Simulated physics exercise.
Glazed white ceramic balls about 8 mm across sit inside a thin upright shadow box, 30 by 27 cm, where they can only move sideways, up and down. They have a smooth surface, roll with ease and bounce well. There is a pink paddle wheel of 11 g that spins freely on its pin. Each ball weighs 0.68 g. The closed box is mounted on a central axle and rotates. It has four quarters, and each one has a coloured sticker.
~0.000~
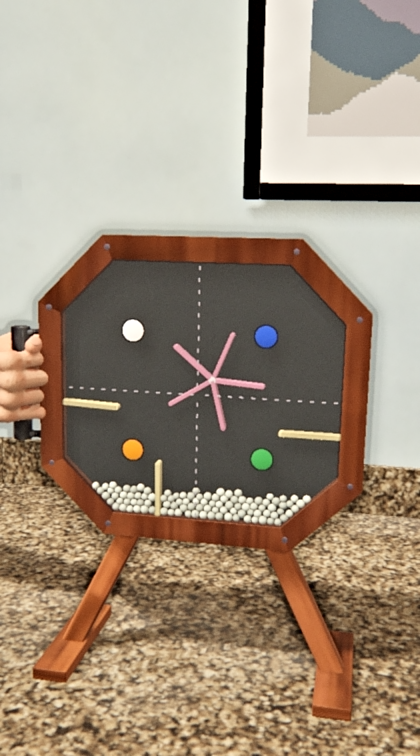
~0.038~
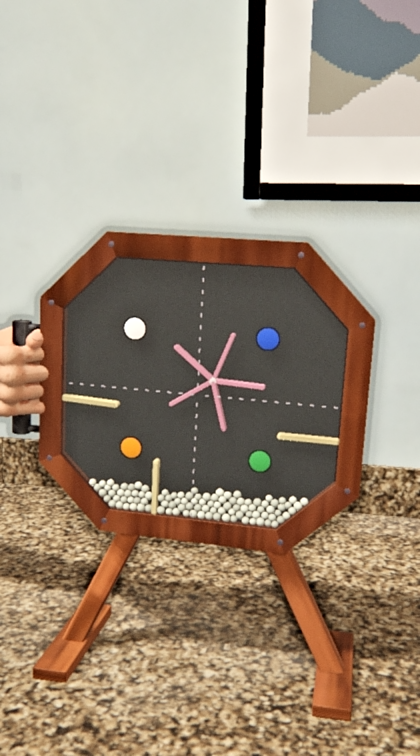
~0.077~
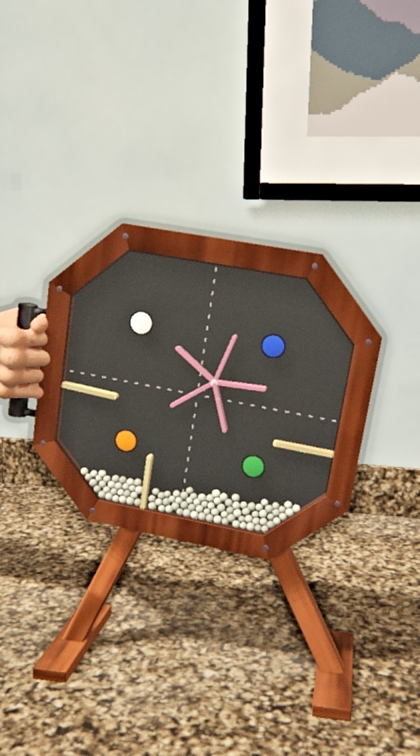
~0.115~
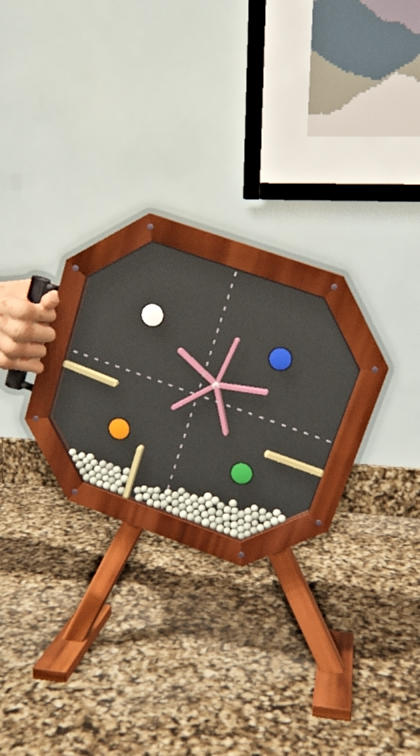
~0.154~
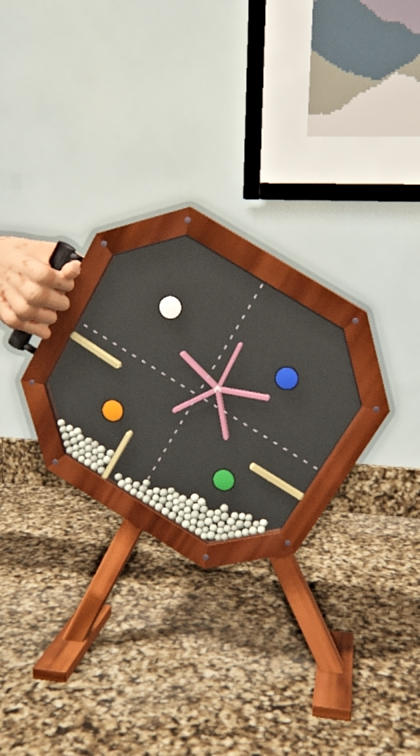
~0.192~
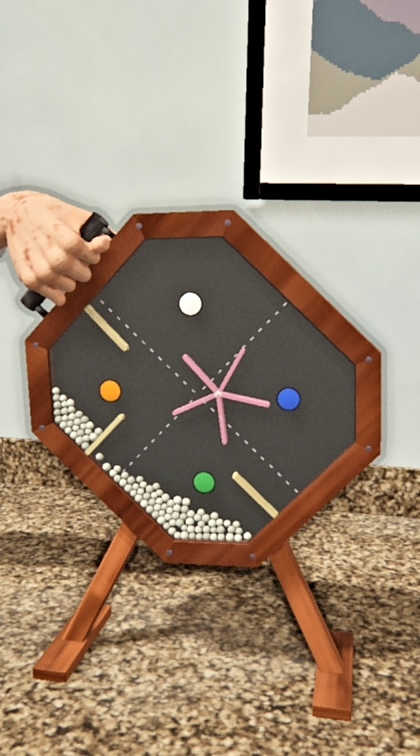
A hand turns the upright framed box clockwise, and the white balls shift toward the left.
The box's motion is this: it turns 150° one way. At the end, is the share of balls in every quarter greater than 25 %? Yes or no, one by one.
Orange quarter: No, not greater. Blue quarter: Yes, greater. Green quarter: Yes, greater. White quarter: No, not greater.
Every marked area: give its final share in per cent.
Tally: Orange quarter = 0; blue quarter = 55; green quarter = 45; white quarter = 0.
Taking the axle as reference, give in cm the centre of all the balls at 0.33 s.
Position estimate: Left 10 cm, below 5 cm.
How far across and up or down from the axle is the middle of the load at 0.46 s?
Offset: Approx. 11 cm left, 2 cm above.
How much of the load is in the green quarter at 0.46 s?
Around 70 per cent.
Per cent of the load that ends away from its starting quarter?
About 60 per cent.
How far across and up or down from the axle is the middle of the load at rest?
About 7 cm left and 8 cm below.
After 0.33 s, it stands 89° clockwise; the balls' middle is 10 cm left of and 5 cm below the centre; orange 30 %, green 70 %.
After 0.46 s, it stands 133° clockwise; the balls' middle is 11 cm left of and 2 cm above the centre; orange 30 %, green 70 %.
After 0.58 s, it stands 150° clockwise; the balls' middle is 8 cm left of and 3 cm above the centre; orange 30 %, green 70 %.
Settled by 3.8 s, it stands 150° clockwise; orange 0 %, blue 55 %, green 45 %, white 0 %.
